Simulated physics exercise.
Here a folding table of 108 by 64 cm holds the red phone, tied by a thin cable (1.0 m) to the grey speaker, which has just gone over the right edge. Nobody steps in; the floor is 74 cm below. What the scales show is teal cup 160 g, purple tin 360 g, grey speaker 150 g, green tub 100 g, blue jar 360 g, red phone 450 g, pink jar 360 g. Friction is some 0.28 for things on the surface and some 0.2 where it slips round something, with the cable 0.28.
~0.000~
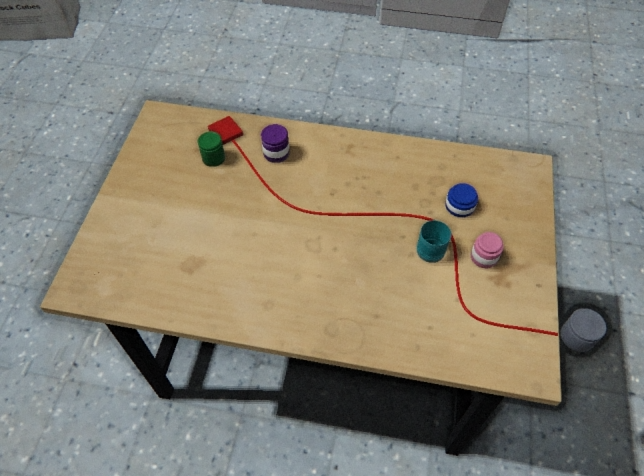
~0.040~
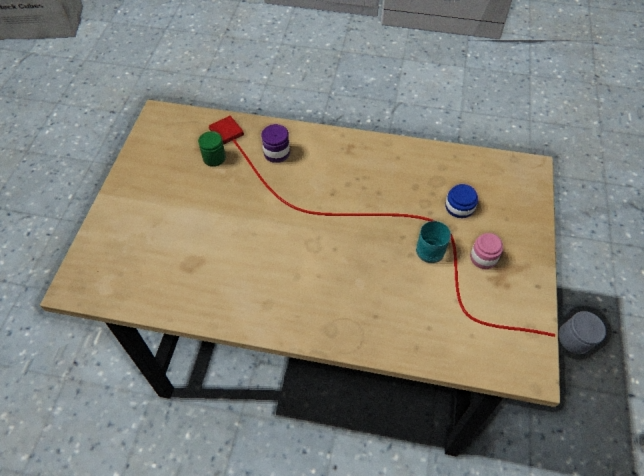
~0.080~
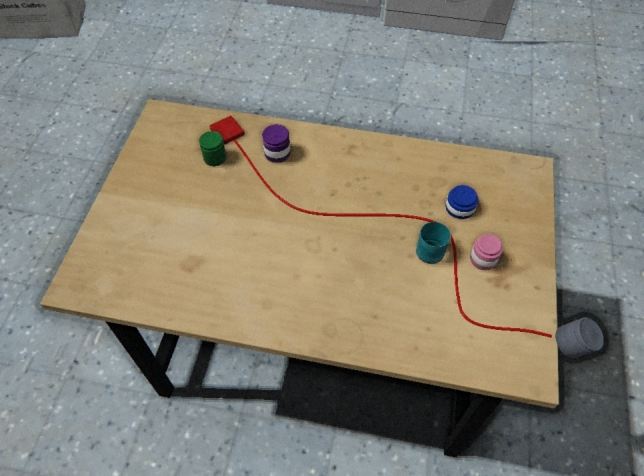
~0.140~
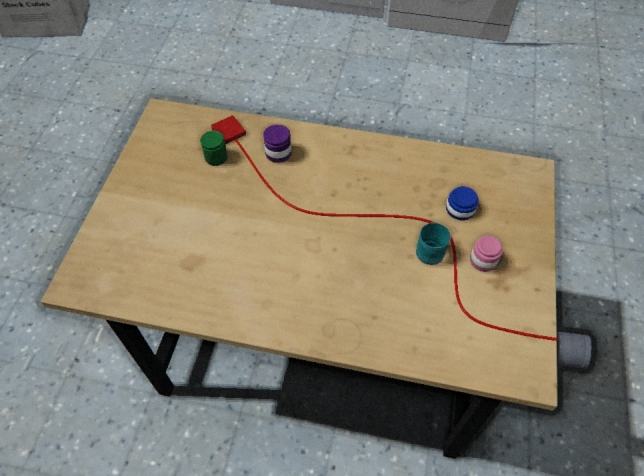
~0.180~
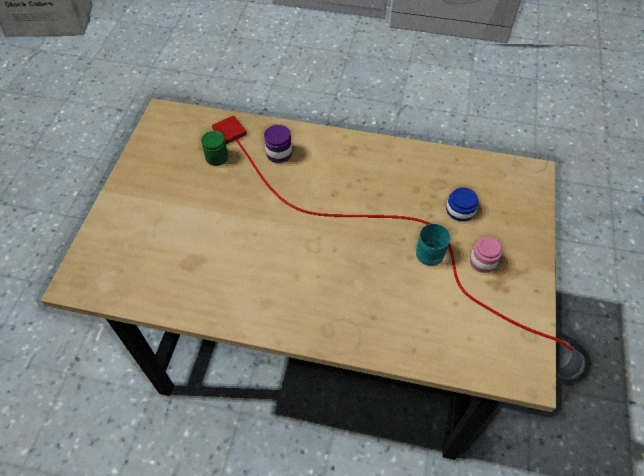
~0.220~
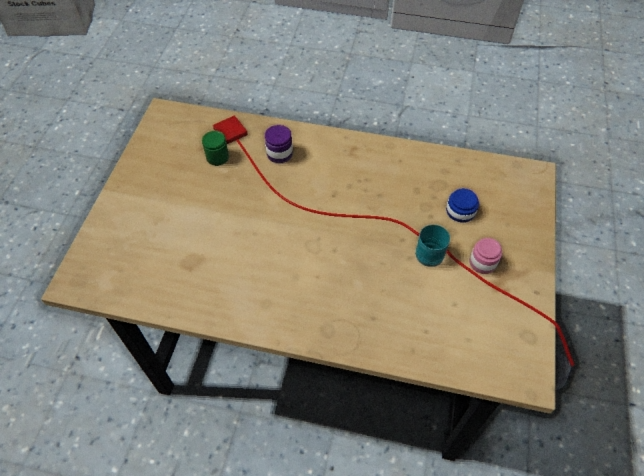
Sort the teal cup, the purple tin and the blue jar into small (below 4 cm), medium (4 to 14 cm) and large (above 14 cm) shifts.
Shifts - teal cup: Small; purple tin: Small; blue jar: Small.
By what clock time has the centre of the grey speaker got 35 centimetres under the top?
Reply: Not at all.
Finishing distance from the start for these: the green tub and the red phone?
The green tub ends up 0 cm from where it began, and the red phone 8 cm.
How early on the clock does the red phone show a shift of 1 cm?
Answer: Red phone, 0.32 s.
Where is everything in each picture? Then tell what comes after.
Teal cup (436, 233); purple tin (274, 133); blue jar (464, 193); cable runs through (510, 327) (456, 265) (402, 215) (313, 213) (254, 169), in the first frame.
Grey speaker (587, 326); cable runs through (507, 328) (402, 215) (254, 169), in the second frame.
Grey speaker (579, 338); cable runs through (504, 329) (402, 216) (255, 169), in the third frame.
Grey speaker (572, 350); cable runs through (509, 331) (403, 217) (256, 169), in the fourth frame.
Grey speaker (564, 360); cable runs through (532, 331) (403, 218) (256, 169), in the fifth frame.
Teal cup (435, 237); purple tin (278, 134); blue jar (465, 198); cable runs through (560, 332) (404, 225) (317, 212) (257, 169), in the sixth frame.
At 0.5 s, the cable's tail end at (254, 146); teal cup 2 cm off its start, grey speaker over the edge, red phone 4 cm off its start.
At 0.7 s, the cable's tail end at (255, 148); teal cup 2 cm off its start, grey speaker over the edge, red phone 5 cm off its start.
At 1.0 s, the cable's tail end at (259, 152); teal cup 2 cm off its start at (432, 244), grey speaker over the edge, red phone 7 cm off its start at (248, 141).
At 1.2 s, the cable's tail end at (261, 154); teal cup 2 cm off its start, red phone 8 cm off its start, grey speaker over the edge.
At 2.4 s, the cable's tail end at (261, 154); teal cup 2 cm off its start at (432, 244), purple tin 0 cm off its start at (278, 134), blue jar 0 cm off its start at (465, 198), grey speaker over the edge.
